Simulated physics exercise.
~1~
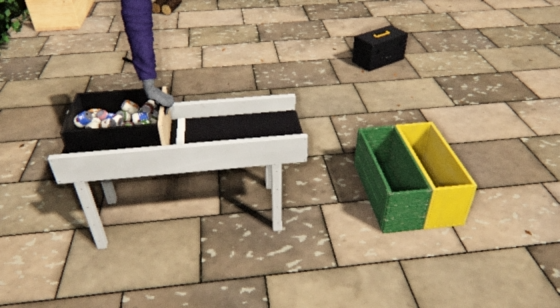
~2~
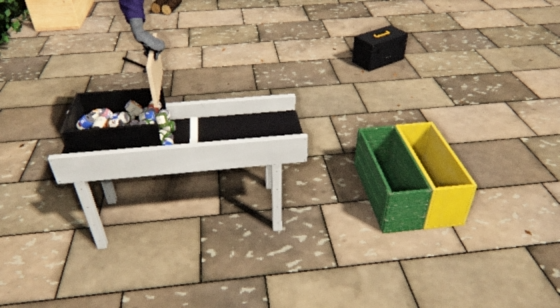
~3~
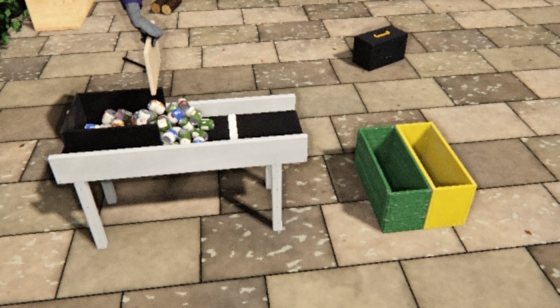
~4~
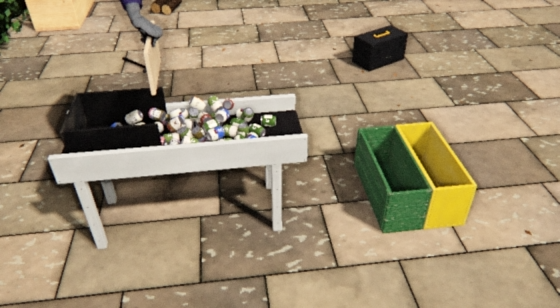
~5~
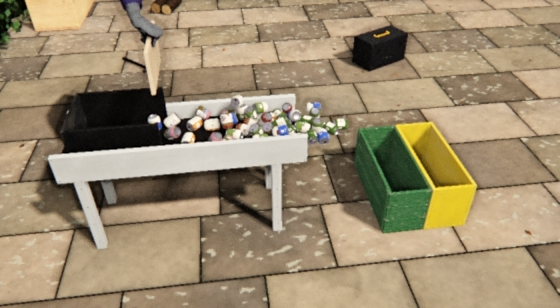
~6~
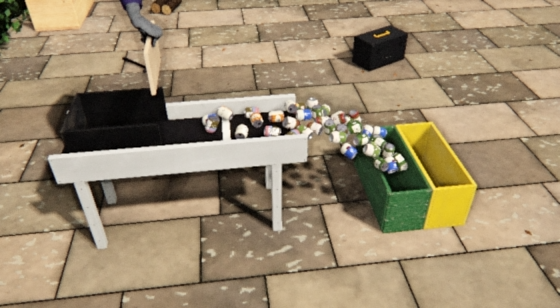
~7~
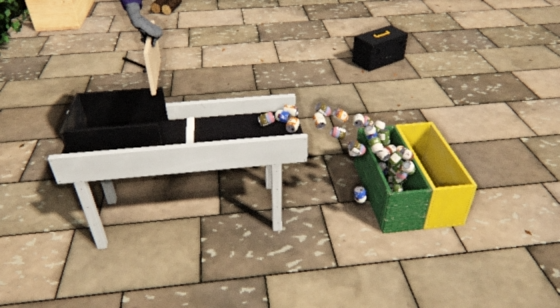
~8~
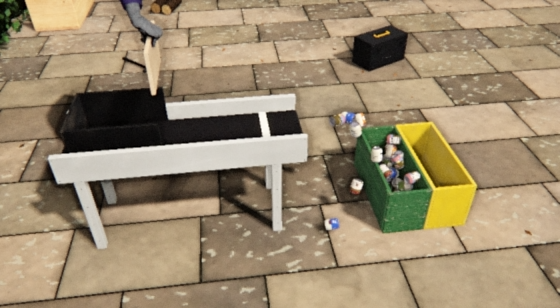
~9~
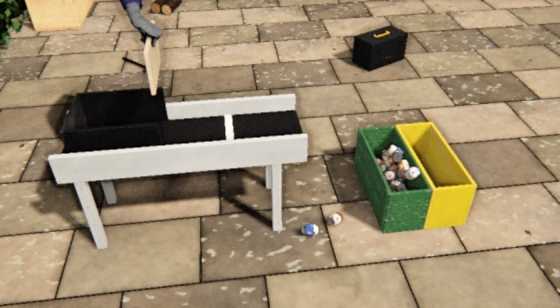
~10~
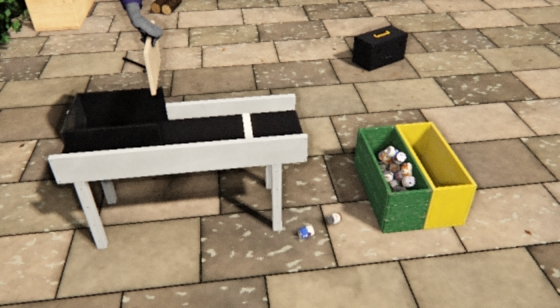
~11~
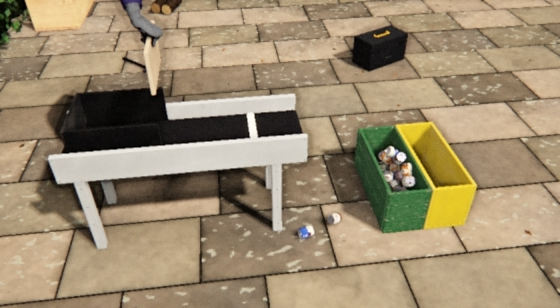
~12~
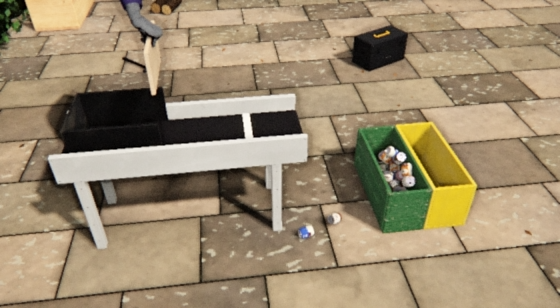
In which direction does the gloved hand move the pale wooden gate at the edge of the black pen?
The hand moves the gate upward, raising it clear of the belt so the cans can pass beneath it.
A white-sided table with a black belt stands on a sunlit stone patio, seen from above, with a black pen full of small cans at its left end. A green bin and a yellow box sit side by side to the right, and a black case lies behind. A gloved hand lifts a pale wooden gate, and the belt carries the loose cans rightward in a tumbling stream. They spill off the end and drop toward the green bin. Most settle inside it, two lie on the paving short of it, and the yellow box stays empty.
